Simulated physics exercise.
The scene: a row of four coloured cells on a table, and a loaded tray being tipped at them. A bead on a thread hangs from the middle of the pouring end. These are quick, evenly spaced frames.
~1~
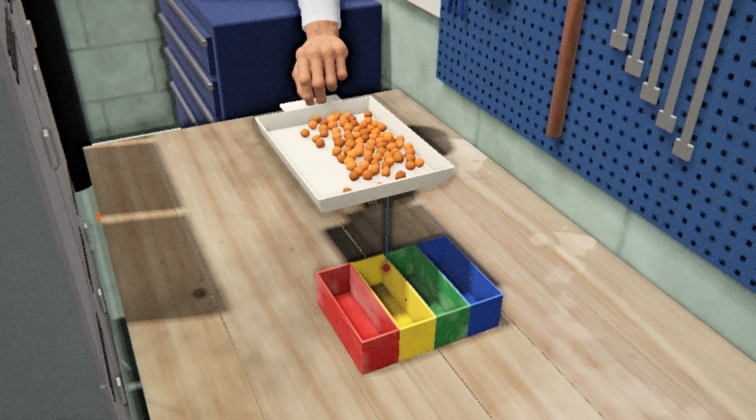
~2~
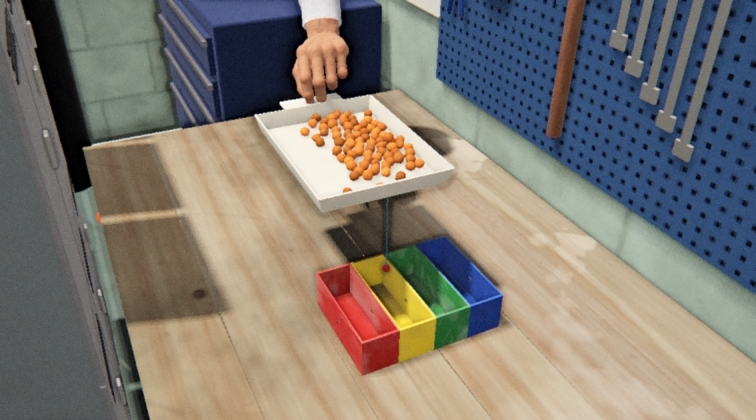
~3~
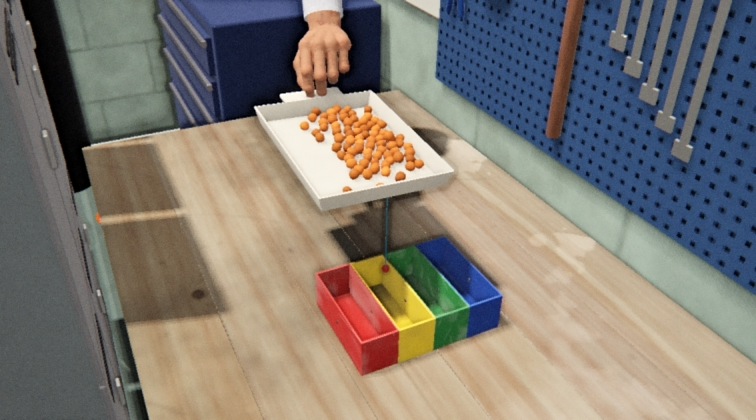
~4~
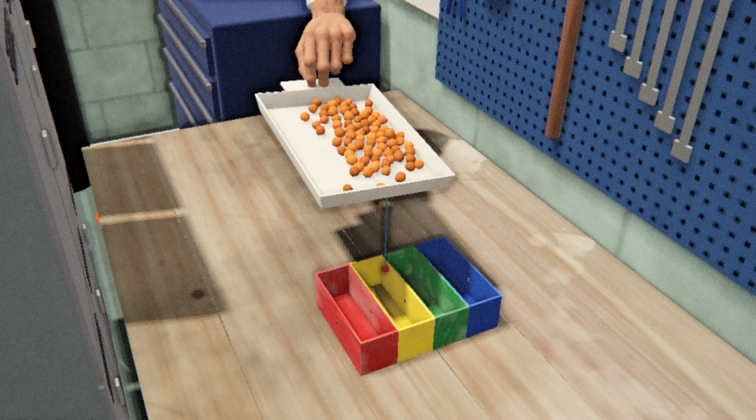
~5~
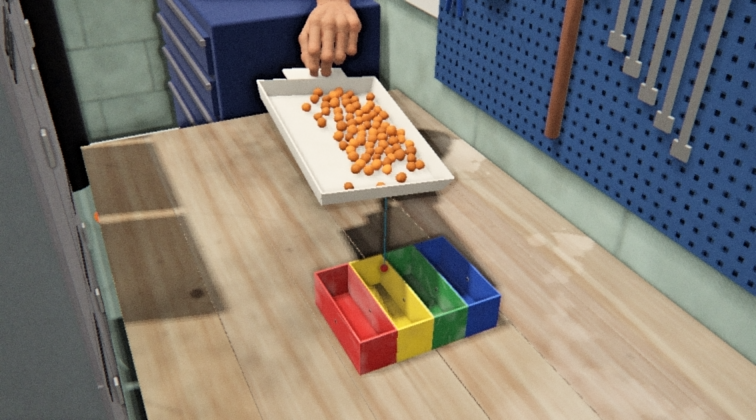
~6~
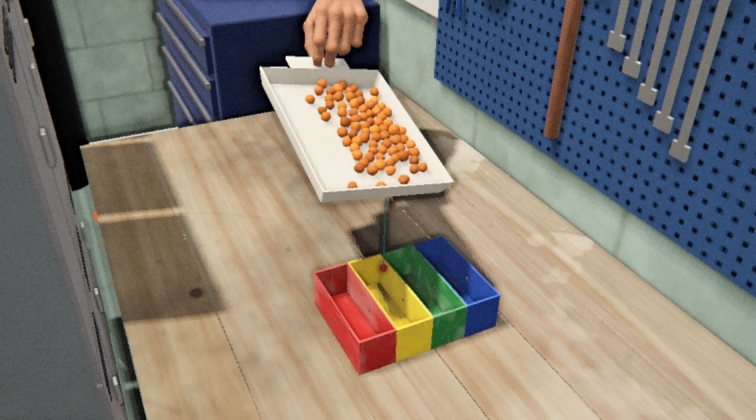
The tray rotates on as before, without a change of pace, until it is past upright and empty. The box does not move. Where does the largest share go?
The blue cell gets the most.
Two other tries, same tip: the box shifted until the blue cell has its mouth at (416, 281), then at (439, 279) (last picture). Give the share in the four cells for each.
About 10 and 60 per cent.
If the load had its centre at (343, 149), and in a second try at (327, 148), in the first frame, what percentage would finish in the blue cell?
Near 60 % and 60 %.
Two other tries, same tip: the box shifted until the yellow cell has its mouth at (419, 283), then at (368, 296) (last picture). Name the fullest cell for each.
One: The cell in green. Two: The blue cell.
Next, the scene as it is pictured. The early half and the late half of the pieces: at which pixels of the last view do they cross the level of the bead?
Early half (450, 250), late half (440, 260).
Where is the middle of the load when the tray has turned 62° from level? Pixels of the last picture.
Near (407, 146).
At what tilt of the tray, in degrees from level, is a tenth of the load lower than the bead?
Roughly 90°.
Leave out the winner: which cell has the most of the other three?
The runner-up: That green cell.
Shortly afterwards, tray tipped steeply; the whole lot on the tray.
Next, tray tipped right over; near a third on the tray; near a quarter in the blue cell; a little in the green cell; near a quarter falling or outside the box.
Some moments later, tray tipped past a quarter turn; near two thirds in the blue cell; near a quarter in the green cell; only a few in the yellow cell; a little falling or outside the box.
In the end, tray tipped past a quarter turn; near two thirds in the blue cell; near a quarter in the green cell; only a few in the yellow cell; none at all in the red cell; a little outside the box.
